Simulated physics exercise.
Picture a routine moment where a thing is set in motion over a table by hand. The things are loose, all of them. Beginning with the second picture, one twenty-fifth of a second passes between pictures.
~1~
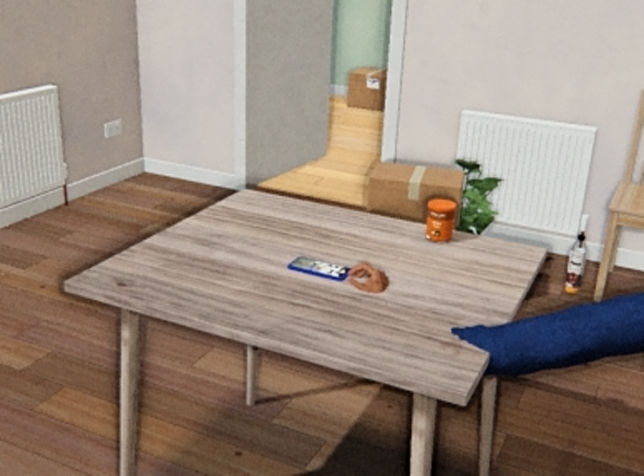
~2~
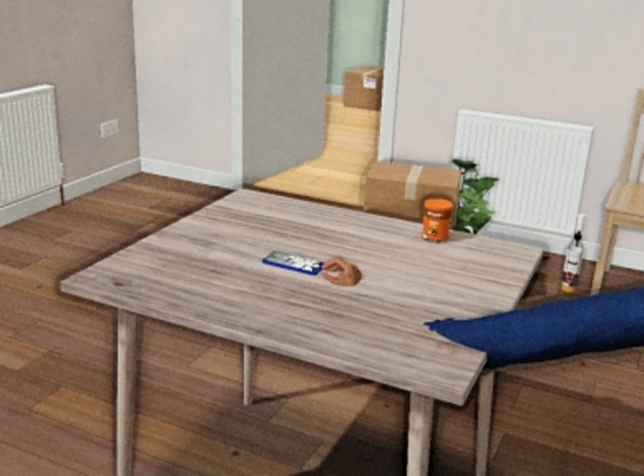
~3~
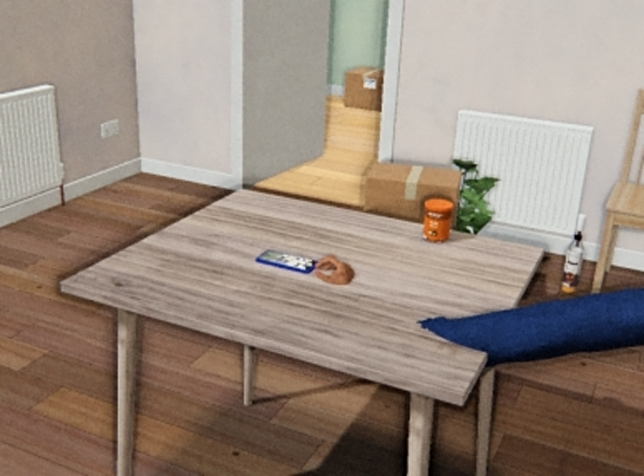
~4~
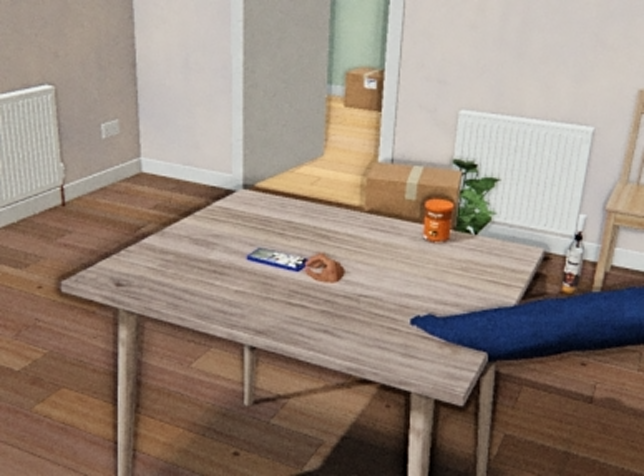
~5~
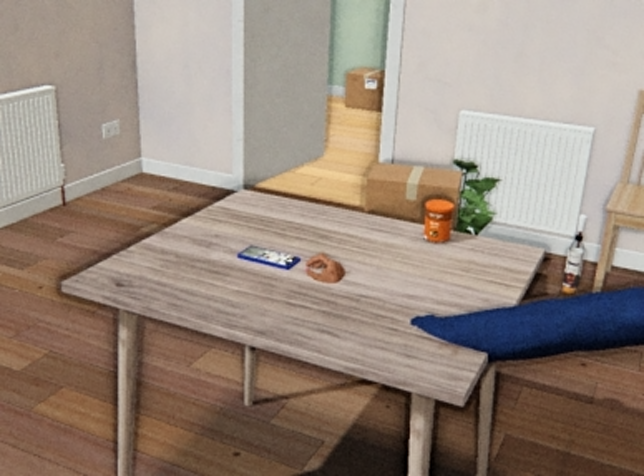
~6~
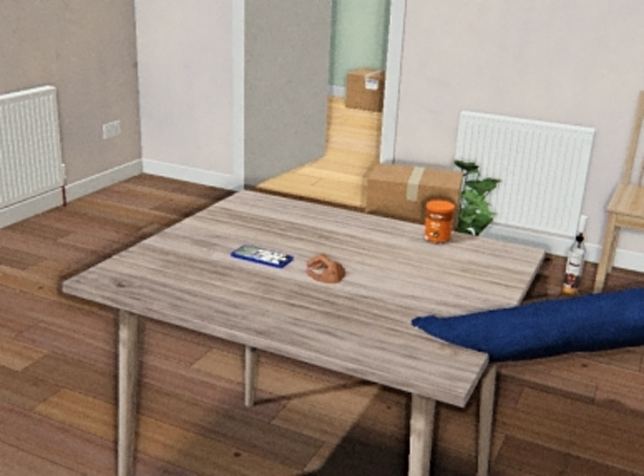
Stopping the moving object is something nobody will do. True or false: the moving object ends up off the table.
False.
Then, 0.10 s past the last view, blue phone displaced a little near (254, 255).
Then, 0.40 s past the last view, blue phone resting near (254, 255).
Finally, moved from the start, blue phone. Final places as the last picture's camera would see them, blue phone near (254, 255).
